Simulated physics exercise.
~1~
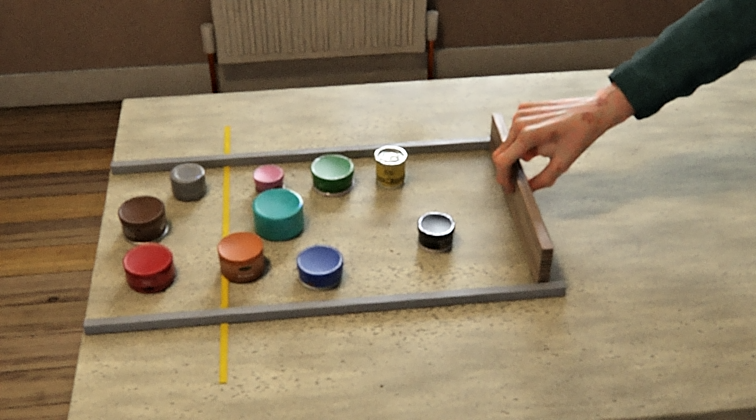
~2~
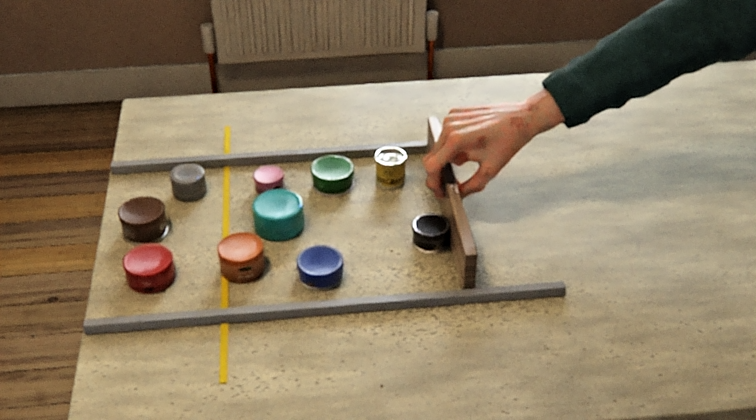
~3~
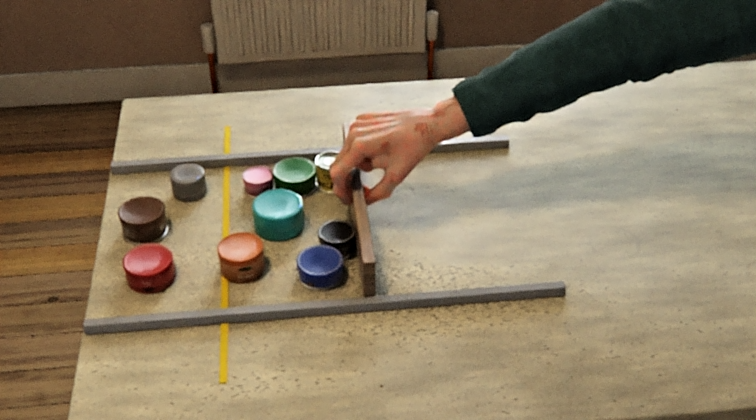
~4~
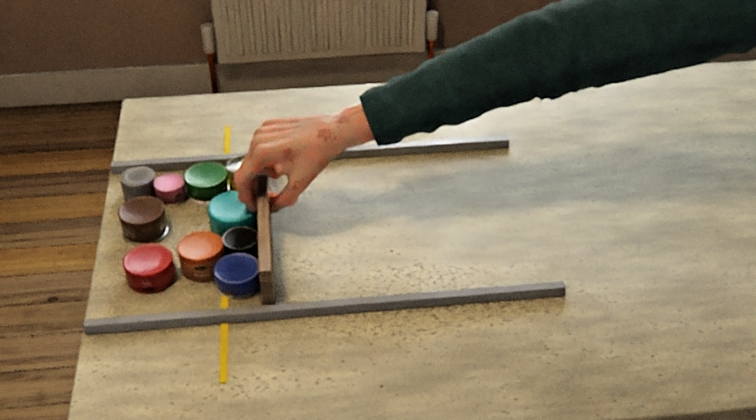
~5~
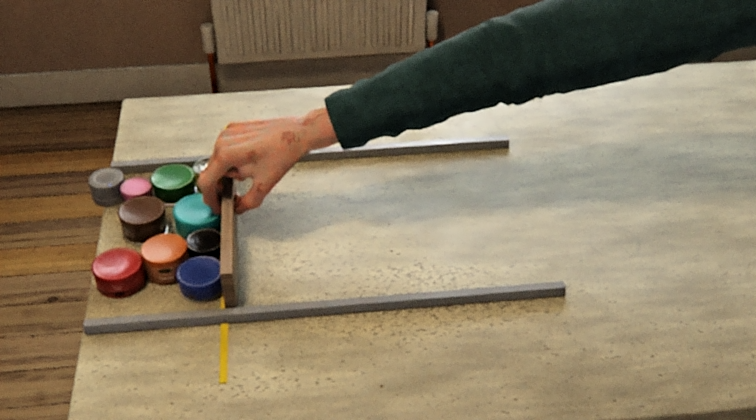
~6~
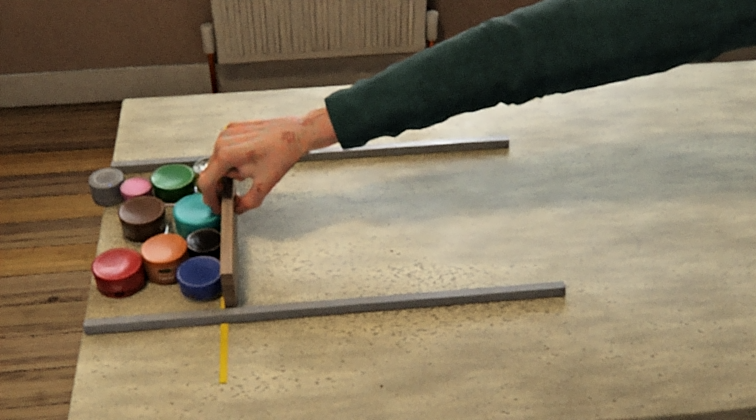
The video shows a hand sliding an upright wooden board leftward along a channel on a table, gathering small colourful pots and tins into a cluster. The board stops at the yellow strip, with the pots packed near the table's left end and none fallen off.
